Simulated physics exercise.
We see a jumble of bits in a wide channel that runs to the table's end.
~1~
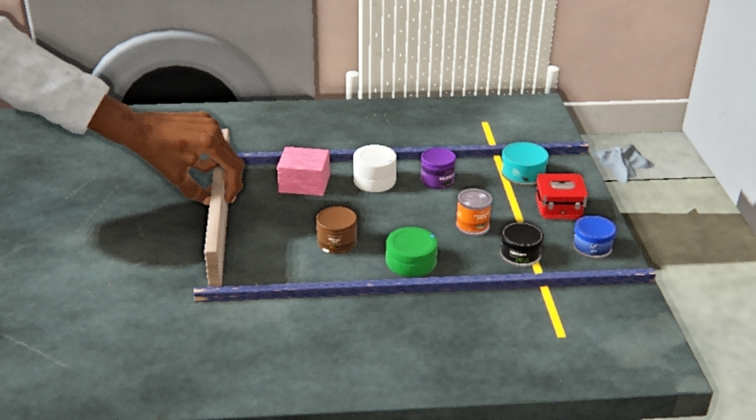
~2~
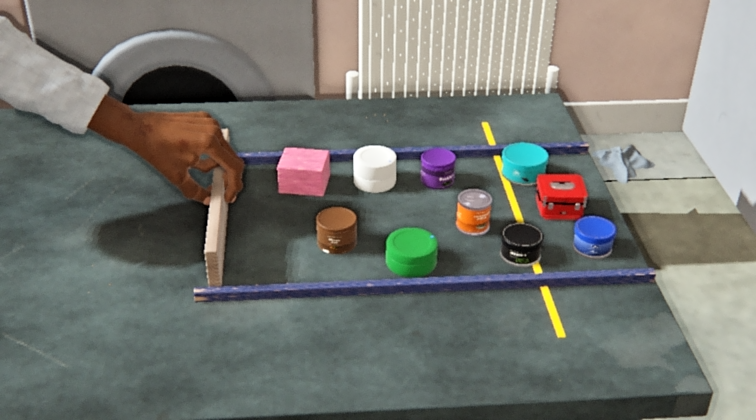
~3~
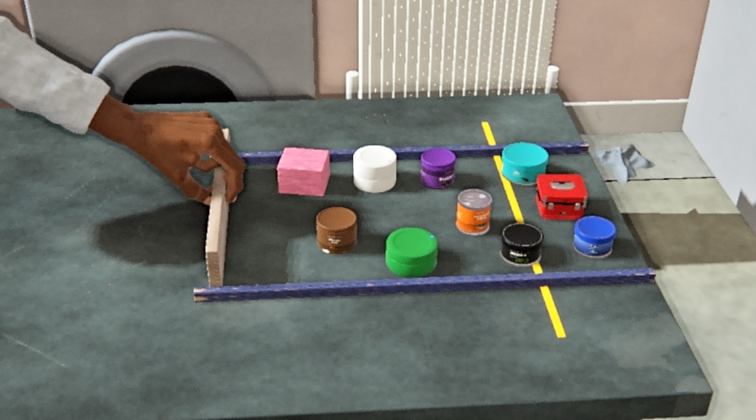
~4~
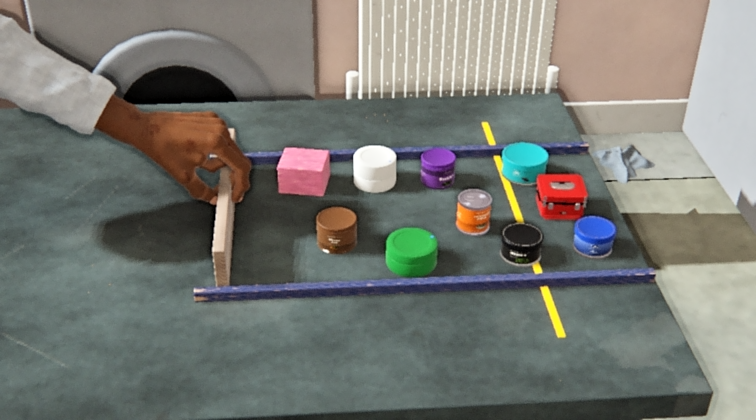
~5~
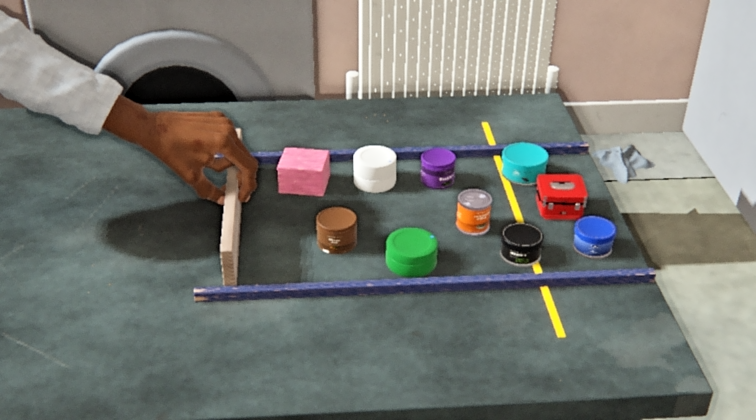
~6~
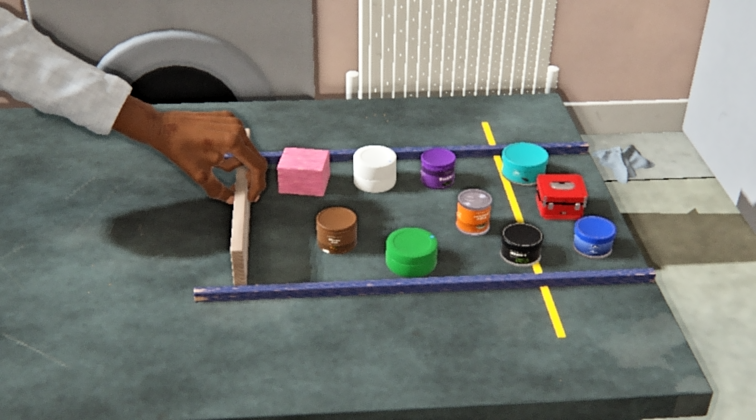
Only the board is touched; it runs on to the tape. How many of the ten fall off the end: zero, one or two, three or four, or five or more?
In the end the number that fall off is one or two.
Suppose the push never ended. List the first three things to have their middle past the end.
The order is the turquoise pot, then the blue tin, then the purple tub.
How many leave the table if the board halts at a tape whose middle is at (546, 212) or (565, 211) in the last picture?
Try by try, 3 and 5.
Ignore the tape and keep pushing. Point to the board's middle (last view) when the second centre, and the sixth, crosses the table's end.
Near (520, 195) and (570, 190).
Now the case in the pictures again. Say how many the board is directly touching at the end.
That makes 4.
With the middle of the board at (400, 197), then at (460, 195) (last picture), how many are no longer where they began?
By then 6, and 8.
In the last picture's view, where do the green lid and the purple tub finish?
The green lid stops around (560, 251); the purple tub around (603, 179).
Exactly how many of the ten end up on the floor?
Exactly 1.
Early on, none off yet; blue tin at rest near (594, 237); red case at rest near (561, 197); turquoise pot at rest near (524, 164).
Finally, the number that fall off is one or two; lost, turquoise pot.
